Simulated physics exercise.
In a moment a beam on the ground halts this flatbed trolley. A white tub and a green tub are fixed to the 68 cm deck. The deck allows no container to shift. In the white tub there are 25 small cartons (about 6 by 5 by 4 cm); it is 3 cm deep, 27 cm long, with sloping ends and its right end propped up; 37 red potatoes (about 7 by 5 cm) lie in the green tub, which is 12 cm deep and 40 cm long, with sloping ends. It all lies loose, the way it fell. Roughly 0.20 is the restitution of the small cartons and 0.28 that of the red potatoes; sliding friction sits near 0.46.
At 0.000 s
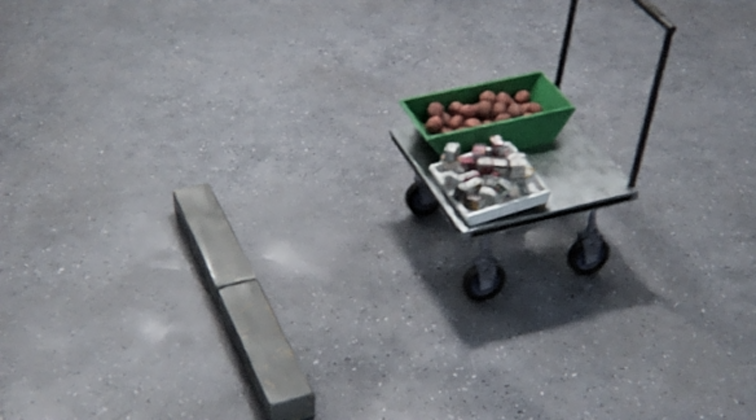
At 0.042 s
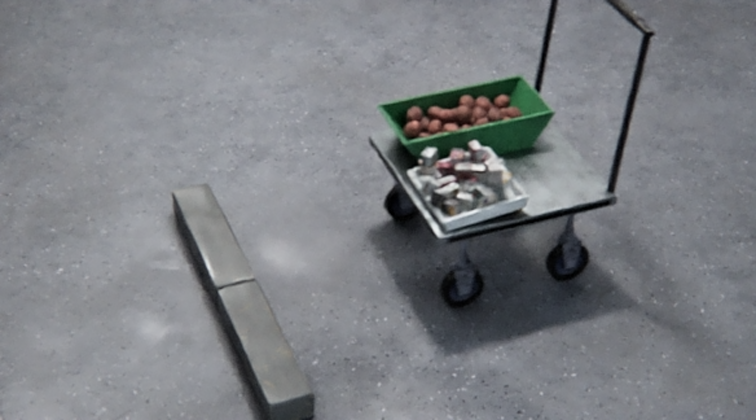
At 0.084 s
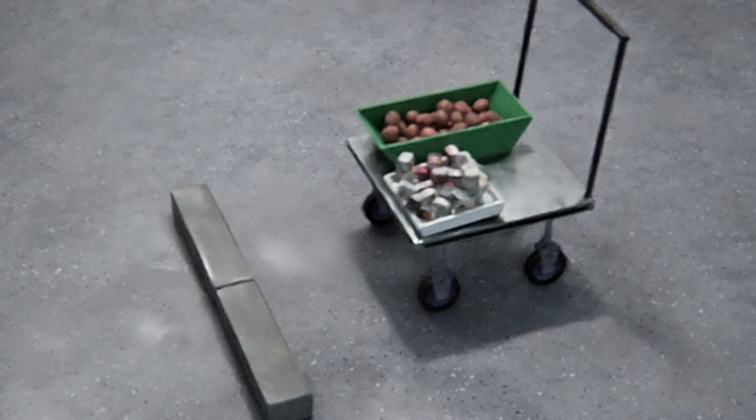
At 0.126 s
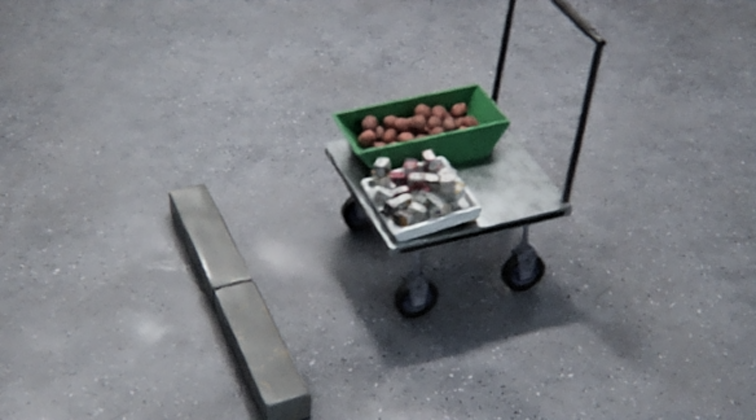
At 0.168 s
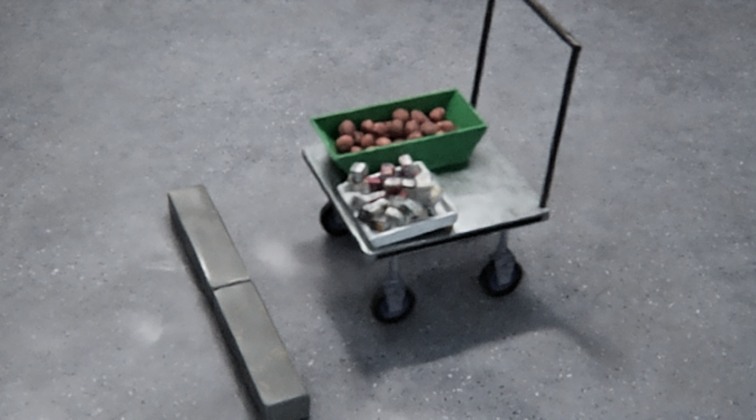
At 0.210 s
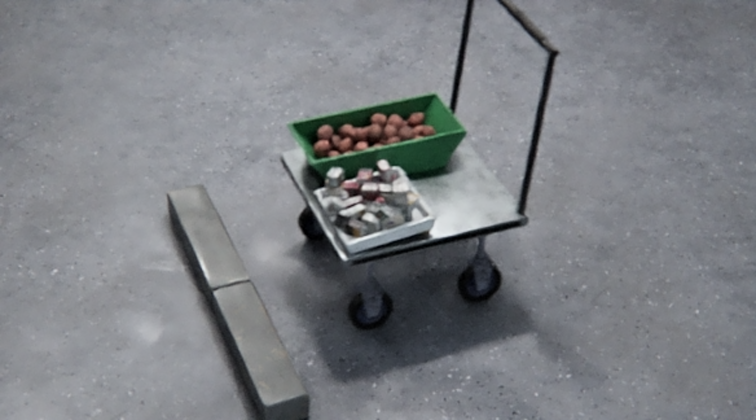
A flatbed trolley with a tall dark handle stands on a speckled grey concrete floor, seen from above at an angle. On its pale deck, a green tub of reddish-brown potatoes sits behind a white tub heaped with small cartons, and a long grey beam in two sections lies on the ground to the left. The trolley rolls steadily left and slightly toward the viewer, its load keeping its place.
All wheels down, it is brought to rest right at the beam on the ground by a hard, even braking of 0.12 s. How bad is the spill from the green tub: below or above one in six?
The count that escapes never reaches a sixth.
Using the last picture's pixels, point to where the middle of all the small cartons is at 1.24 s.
Centre approx. at (270, 226).
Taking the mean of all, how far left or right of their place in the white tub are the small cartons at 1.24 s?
Leftwards, roughly 28 cm.
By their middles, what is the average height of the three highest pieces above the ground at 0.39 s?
Height, averaged: Around 50 cm.
After 0.29 s, braking starts.
After 0.39 s, 4 of 25 out of the white tub and 0 of 37 out of the green tub.
After 0.51 s, 6 of 25 out of the white tub and 0 of 37 out of the green tub.
After 0.74 s, 8 of 25 out of the white tub and 0 of 37 out of the green tub.
Final count (at 1.24 s), 8 of 25 out of the white tub and 0 of 37 out of the green tub. Asked share, 0 of 37, 0 per cent.
